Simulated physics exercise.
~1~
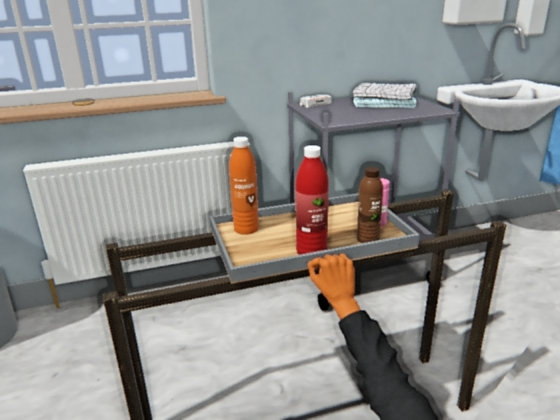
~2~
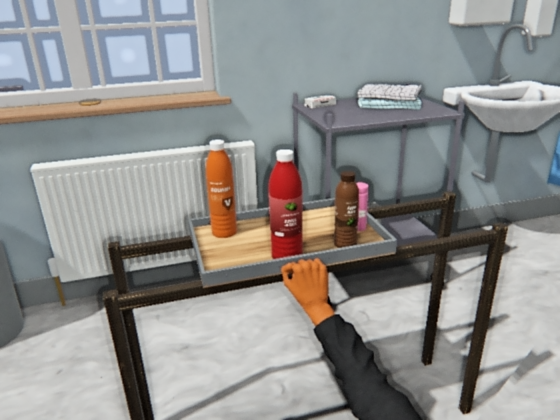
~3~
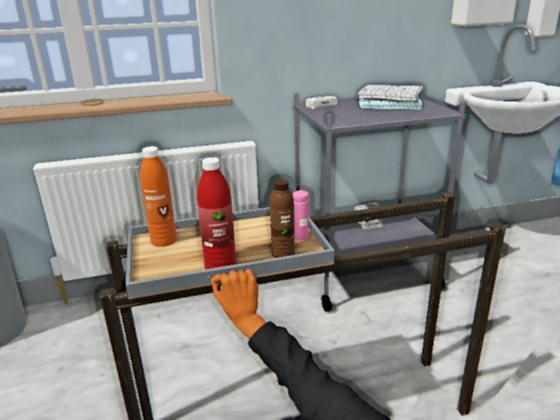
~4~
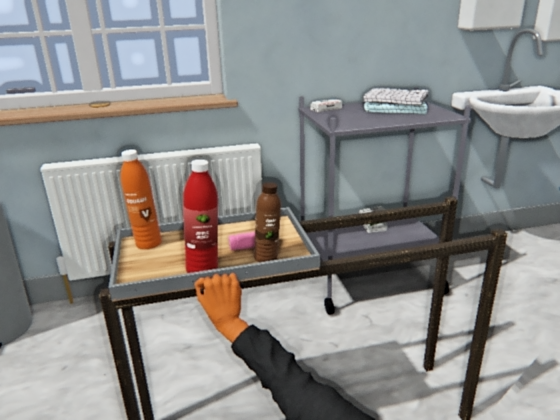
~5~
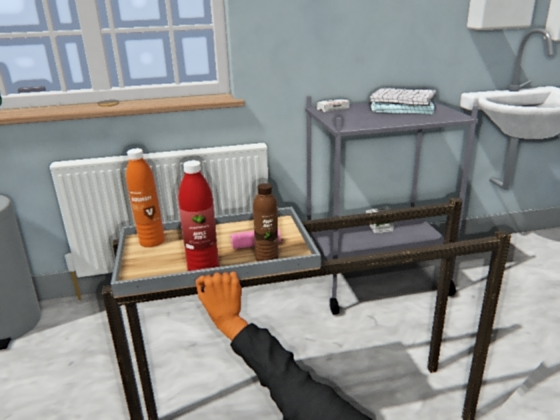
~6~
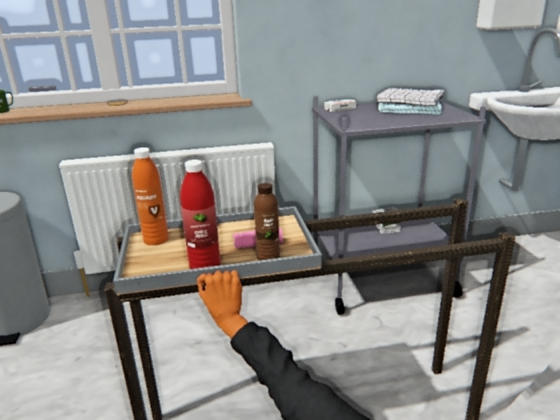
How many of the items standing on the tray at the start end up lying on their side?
One does. The pink shaker ends up on its side, while the orange, red and brown bottles are still standing.
